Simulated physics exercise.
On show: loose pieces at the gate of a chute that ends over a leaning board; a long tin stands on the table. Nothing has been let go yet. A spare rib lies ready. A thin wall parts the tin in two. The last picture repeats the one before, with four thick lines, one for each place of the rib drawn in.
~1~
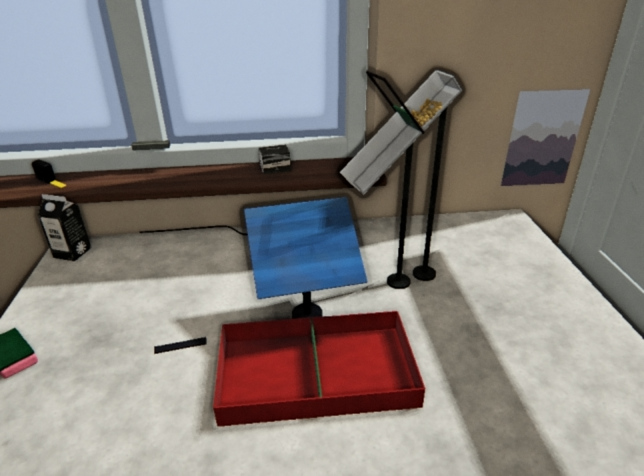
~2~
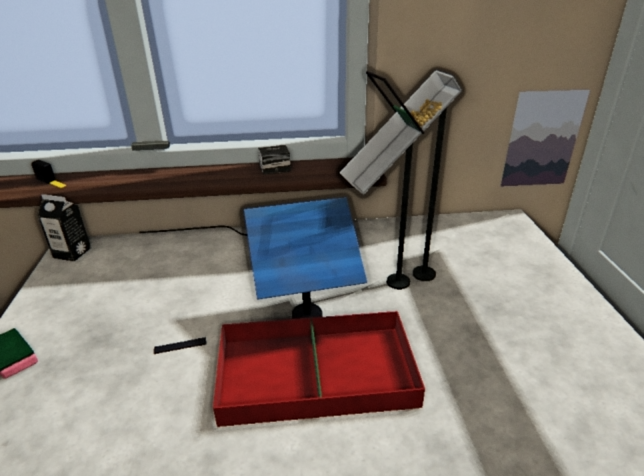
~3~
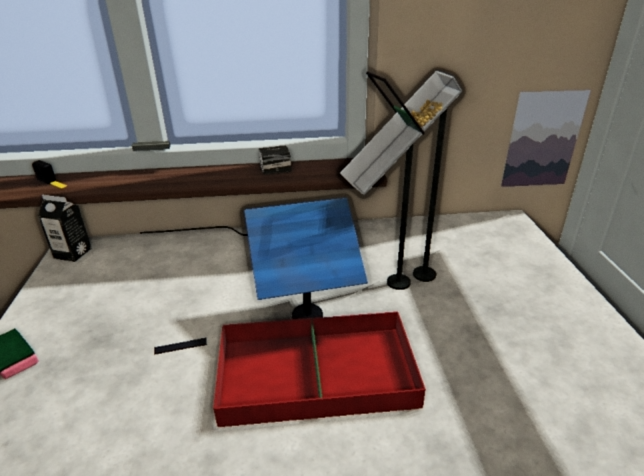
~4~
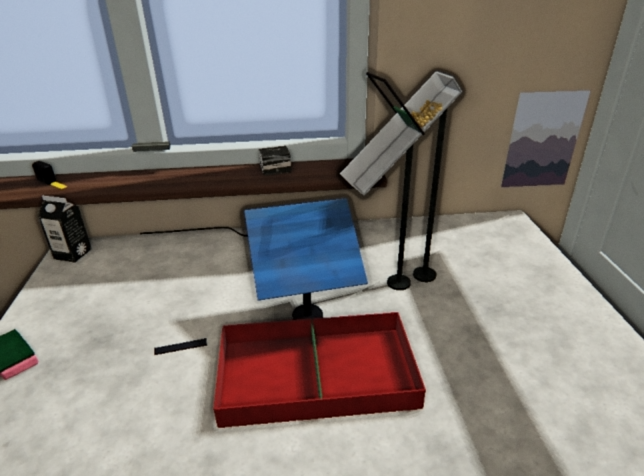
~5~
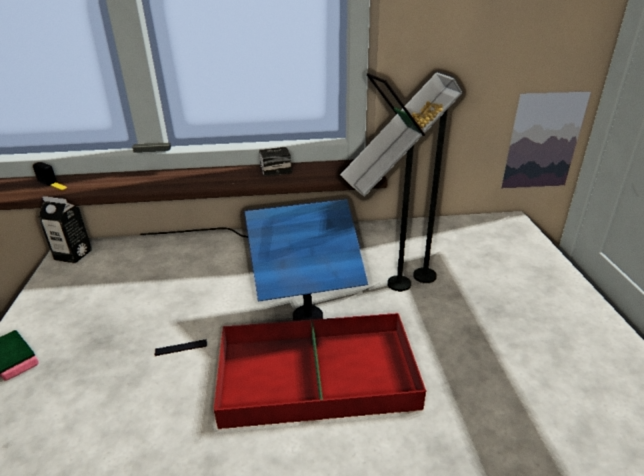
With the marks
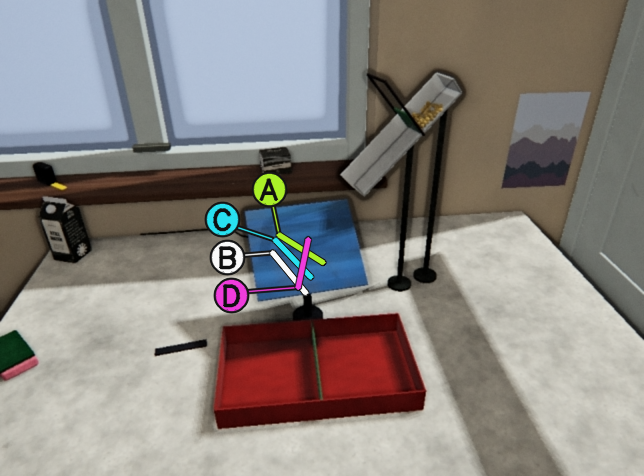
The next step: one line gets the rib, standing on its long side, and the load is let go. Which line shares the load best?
D is best.
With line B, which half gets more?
The right half.
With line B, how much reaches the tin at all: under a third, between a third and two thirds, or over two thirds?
Over two thirds.
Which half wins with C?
Right.
On the marked copy, line A from (279, 235) to (322, 262); line B from (272, 252) to (305, 292); line C from (275, 240) to (310, 277); line D from (308, 239) to (298, 287).
With A, of what is caught, just a few in the left half, almost all in the right.
With B, of what is caught, about a tenth in the left half, the larger part in the right.
With C, of what is caught, about a tenth in the left half, almost all in the right.
With D, of what is caught, roughly two thirds in the left half, roughly a third in the right.
